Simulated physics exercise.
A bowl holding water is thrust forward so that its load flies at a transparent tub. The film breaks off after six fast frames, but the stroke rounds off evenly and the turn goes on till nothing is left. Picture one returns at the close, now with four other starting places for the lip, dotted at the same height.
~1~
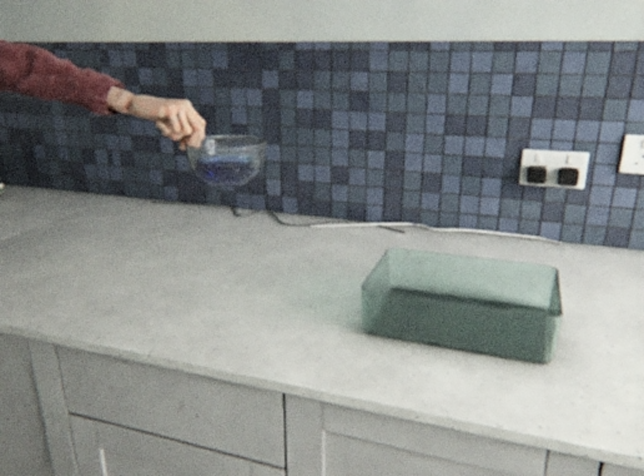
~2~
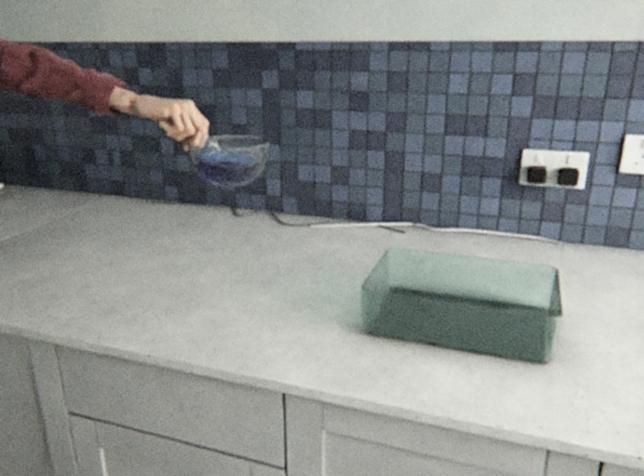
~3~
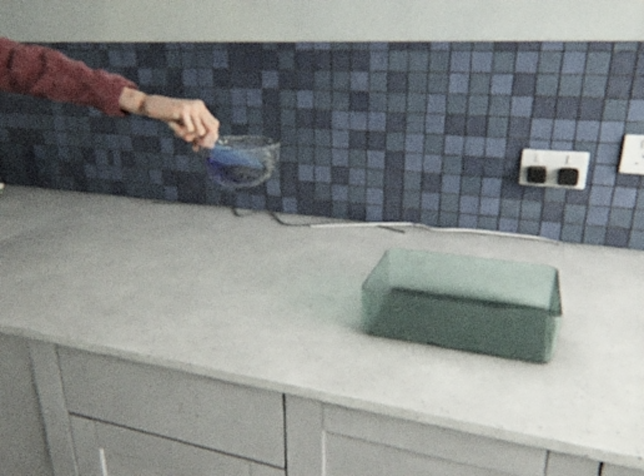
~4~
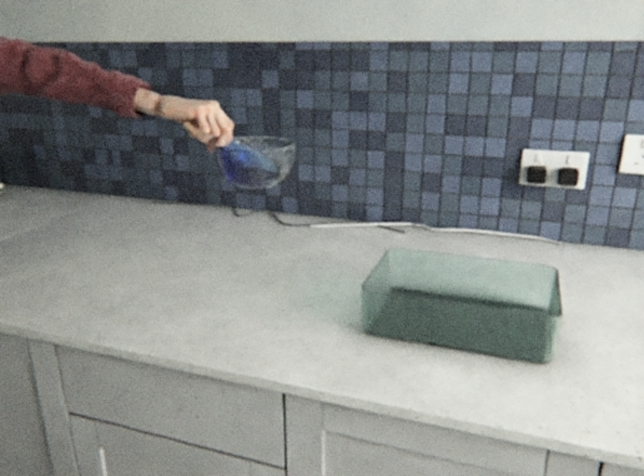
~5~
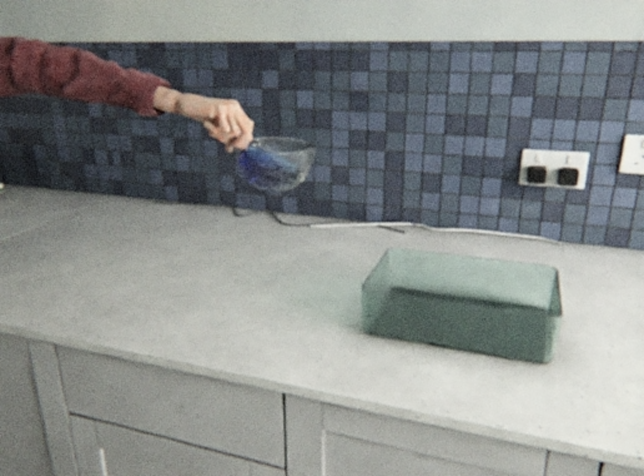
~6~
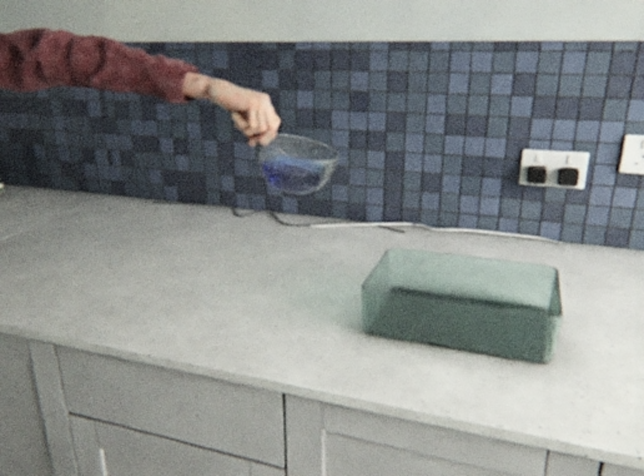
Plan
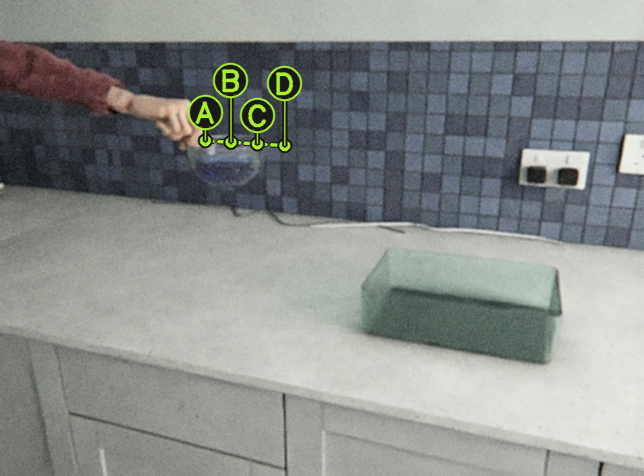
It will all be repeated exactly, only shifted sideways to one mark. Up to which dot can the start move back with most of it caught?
Use spot B.
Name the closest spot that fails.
Here it is spot A.
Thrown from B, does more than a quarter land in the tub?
Yes, it does.
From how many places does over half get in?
Three of the four.
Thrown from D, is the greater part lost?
No.
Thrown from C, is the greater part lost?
No.
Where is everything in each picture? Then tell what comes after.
Upright, lip at (260, 144); tub from (363, 330) to (553, 362); nothing has left yet, in the first picture.
Upright, lip at (264, 144); nothing has left yet, in the second picture.
Upright, lip at (274, 145); nothing has left yet, in the third picture.
Upright, lip at (291, 146); nothing has left yet, in the fourth picture.
Upright, lip at (311, 148); nothing has left yet, in the fifth picture.
Tipped about 13°, lip at (335, 158); nothing has left yet, in the sixth picture.
In lime, A at (205, 140); B at (230, 142); C at (257, 143); D at (284, 145).
Choosing A, about 35 % lands in the tub, 59 % falls short and 6 % goes beside or beyond.
Choosing B, about 66 % lands in the tub, 23 % falls short and 11 % goes beside or beyond.
Choosing C, about 79 % lands in the tub, 7 % falls short and 14 % goes beside or beyond.
Choosing D, about 79 % lands in the tub, 3 % falls short and 19 % goes beside or beyond.
